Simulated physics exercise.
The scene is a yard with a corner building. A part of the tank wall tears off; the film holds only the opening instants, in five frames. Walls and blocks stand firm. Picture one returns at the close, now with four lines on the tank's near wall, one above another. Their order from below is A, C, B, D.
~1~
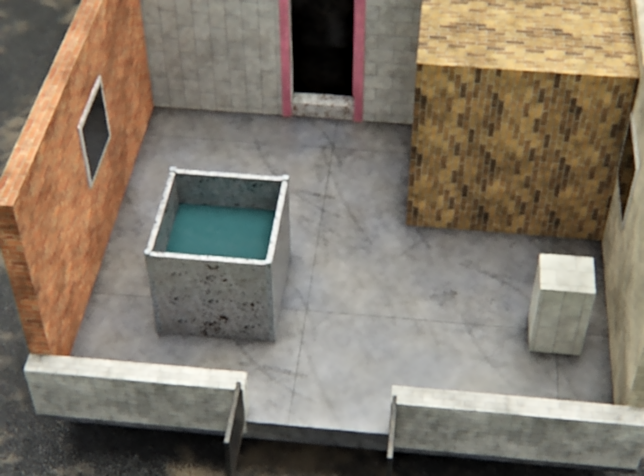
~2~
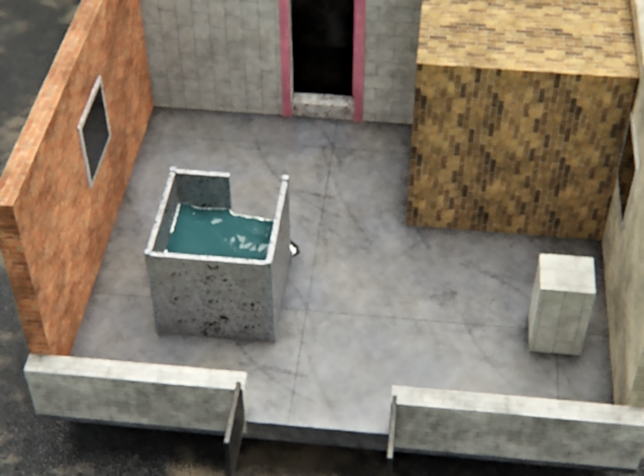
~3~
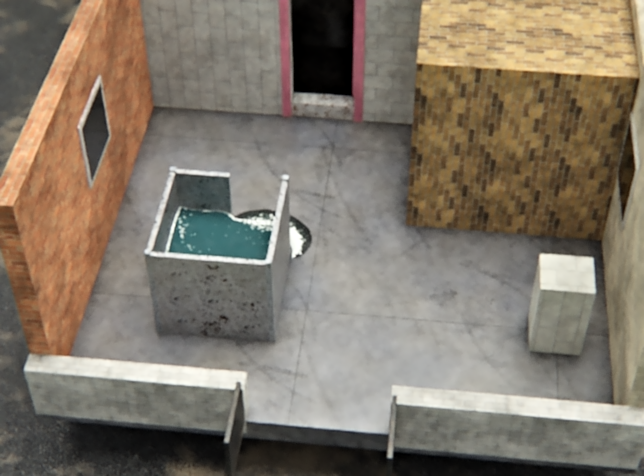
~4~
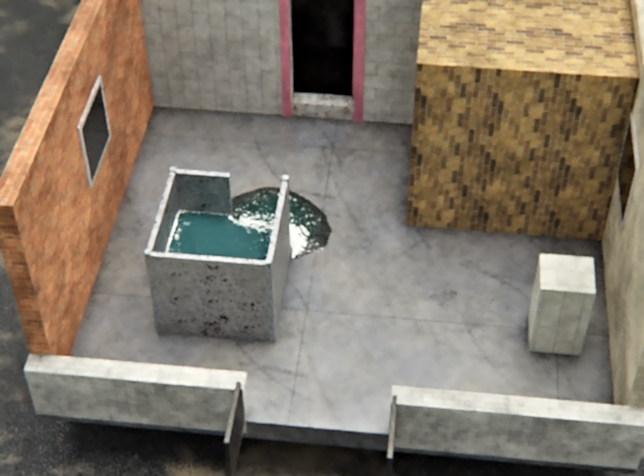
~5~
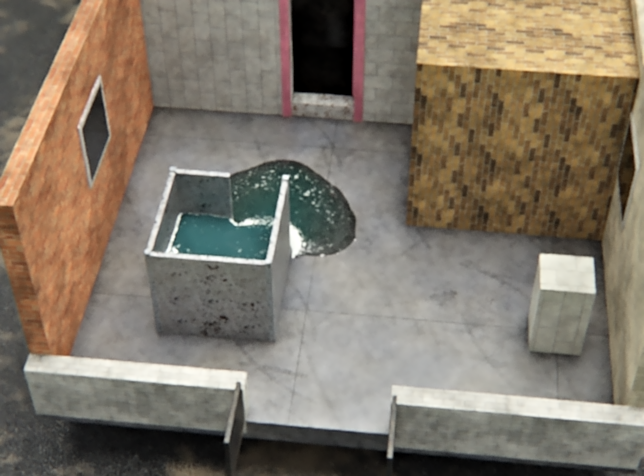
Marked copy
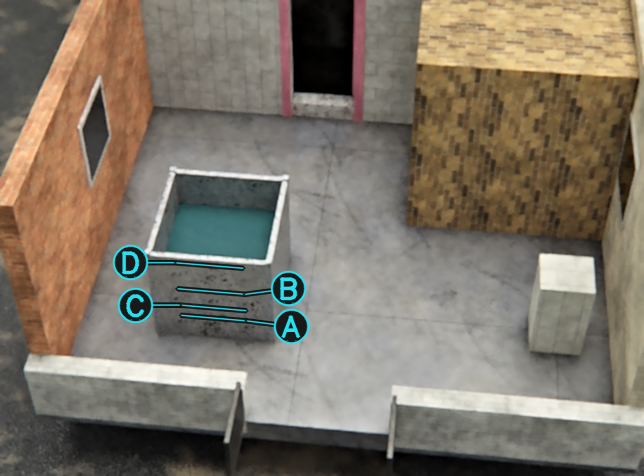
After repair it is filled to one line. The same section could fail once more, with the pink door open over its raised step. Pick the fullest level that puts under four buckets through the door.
That is level B.
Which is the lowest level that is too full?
That would be D.
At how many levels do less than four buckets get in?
Three.
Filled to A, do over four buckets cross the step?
No, not at all.
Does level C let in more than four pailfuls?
No, that is safe.
On the marked copy, A at (213, 318); B at (211, 291); C at (212, 307); D at (208, 265); from the bottom up A, C, B, D.
With A, nothing gets over.
With B, a bucket or two gets in.
With C, nothing gets over.
With D, about 12 bucketfuls get in.
